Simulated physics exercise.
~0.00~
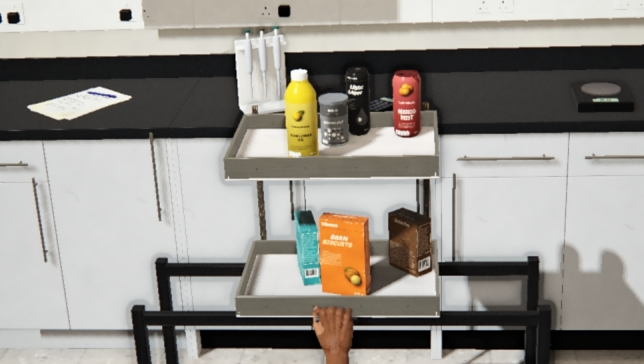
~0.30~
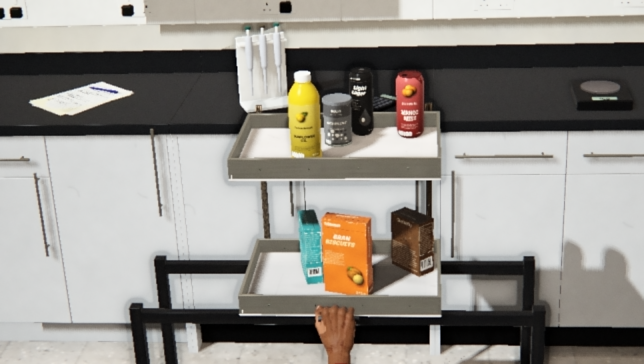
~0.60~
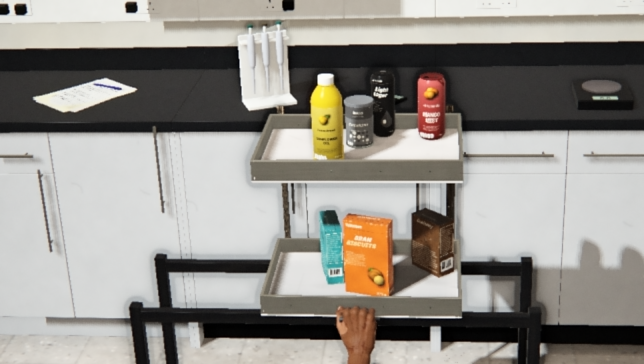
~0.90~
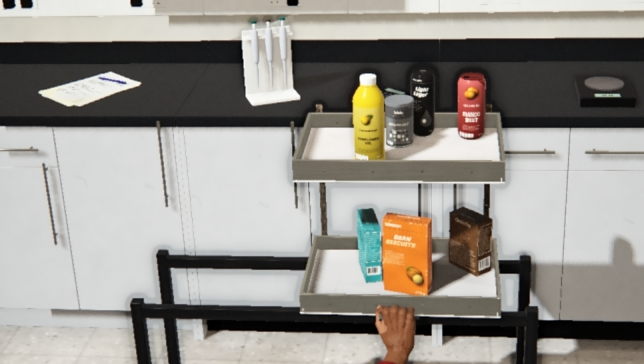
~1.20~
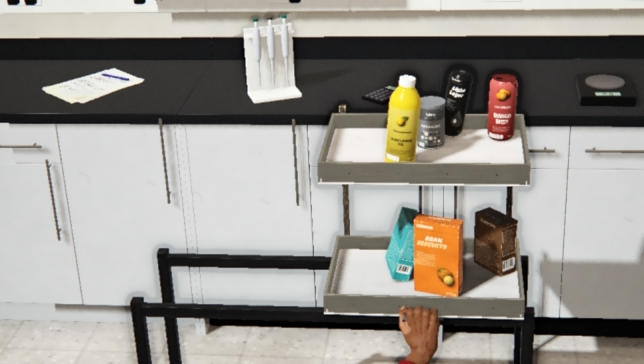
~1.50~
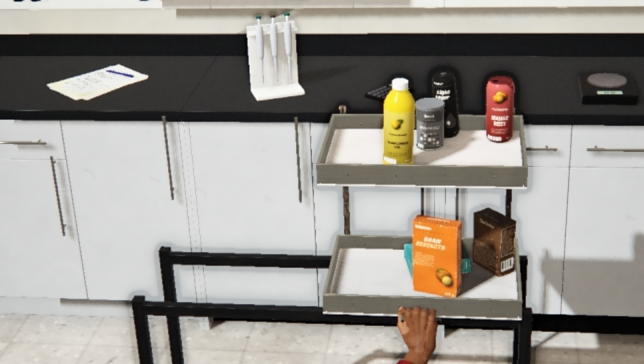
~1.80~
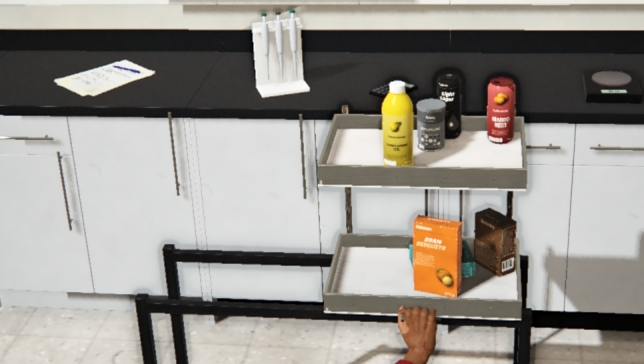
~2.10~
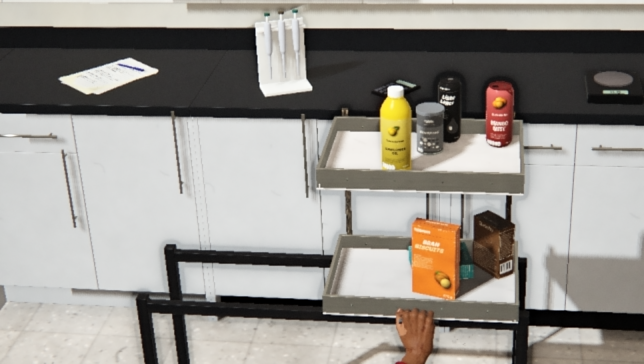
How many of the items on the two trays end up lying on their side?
Just one does. The turquoise packet on the lower tray lies on its side behind the orange packet, while the others are still upright.
